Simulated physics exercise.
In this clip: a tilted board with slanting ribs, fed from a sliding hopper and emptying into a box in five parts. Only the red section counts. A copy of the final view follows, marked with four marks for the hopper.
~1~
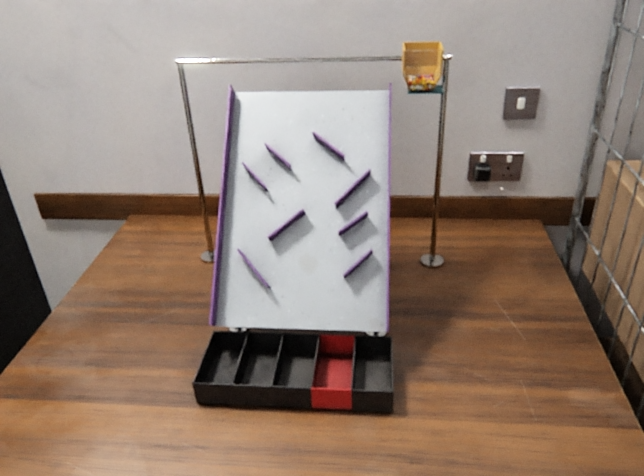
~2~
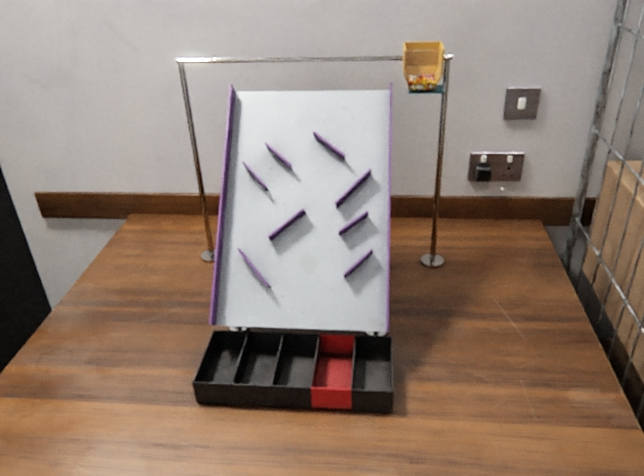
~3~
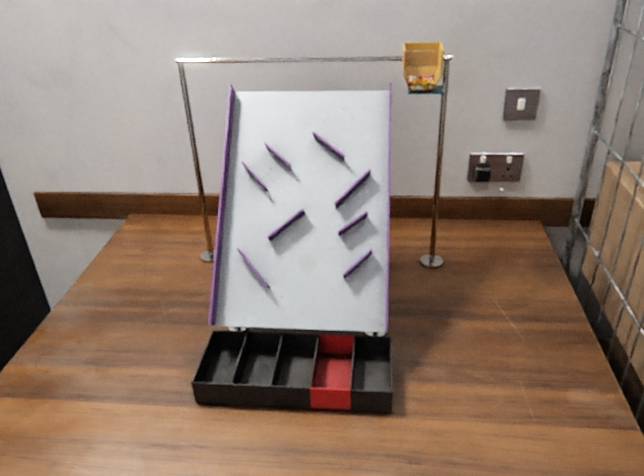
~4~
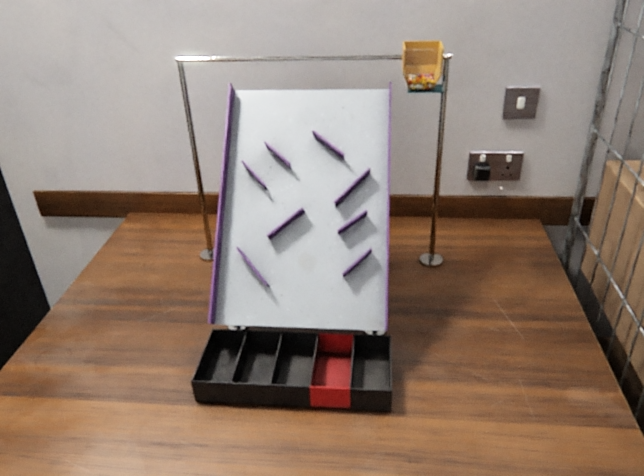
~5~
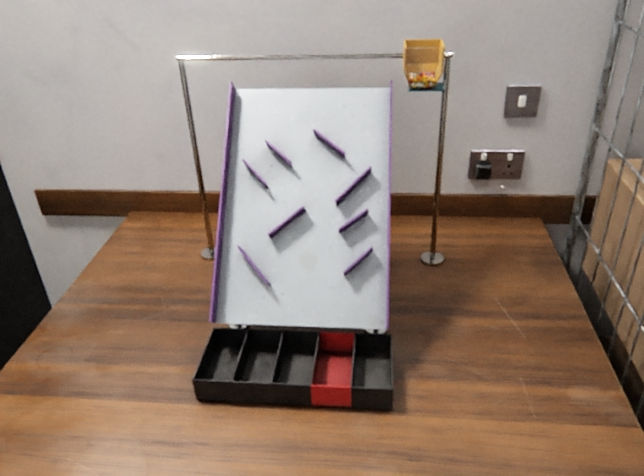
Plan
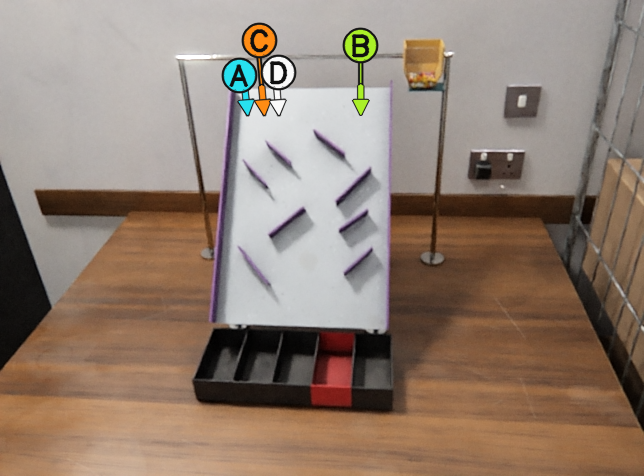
On a wooden table, a tilted white board with purple ribs stands still above a black and red box.
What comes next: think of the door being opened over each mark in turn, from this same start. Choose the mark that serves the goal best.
D is best.
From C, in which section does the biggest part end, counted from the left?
The third from the left.
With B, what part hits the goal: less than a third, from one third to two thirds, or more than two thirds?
Mark B gives less than a third.
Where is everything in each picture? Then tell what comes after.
Hopper (421, 84), round plastic beads, door shut, in the first frame.
Ribs (265, 143) to (290, 164), (313, 131) to (344, 155), (243, 161) to (265, 186), in the second frame.
Ribs (335, 204) to (370, 169), (267, 237) to (303, 209), (338, 232) to (367, 212), in the third frame.
Ribs (237, 247) to (267, 285), (343, 274) to (371, 248), in the fourth frame.
Red section (331, 394), number 4 of 5 from the left, in the fifth frame.
On the marked copy, mark A meets the board at (247, 109); mark B meets the board at (360, 109); mark C meets the board at (263, 109); mark D meets the board at (278, 109).
For mark A, about a tenth in the red section, the larger part in other sections, about a tenth outside the box.
For mark B, about a tenth in the red section, roughly two thirds in other sections, roughly a quarter outside the box.
For mark C, about a tenth in the red section, the larger part in other sections, about a tenth outside the box.
For mark D, roughly a quarter in the red section, roughly half in other sections, roughly a quarter outside the box.
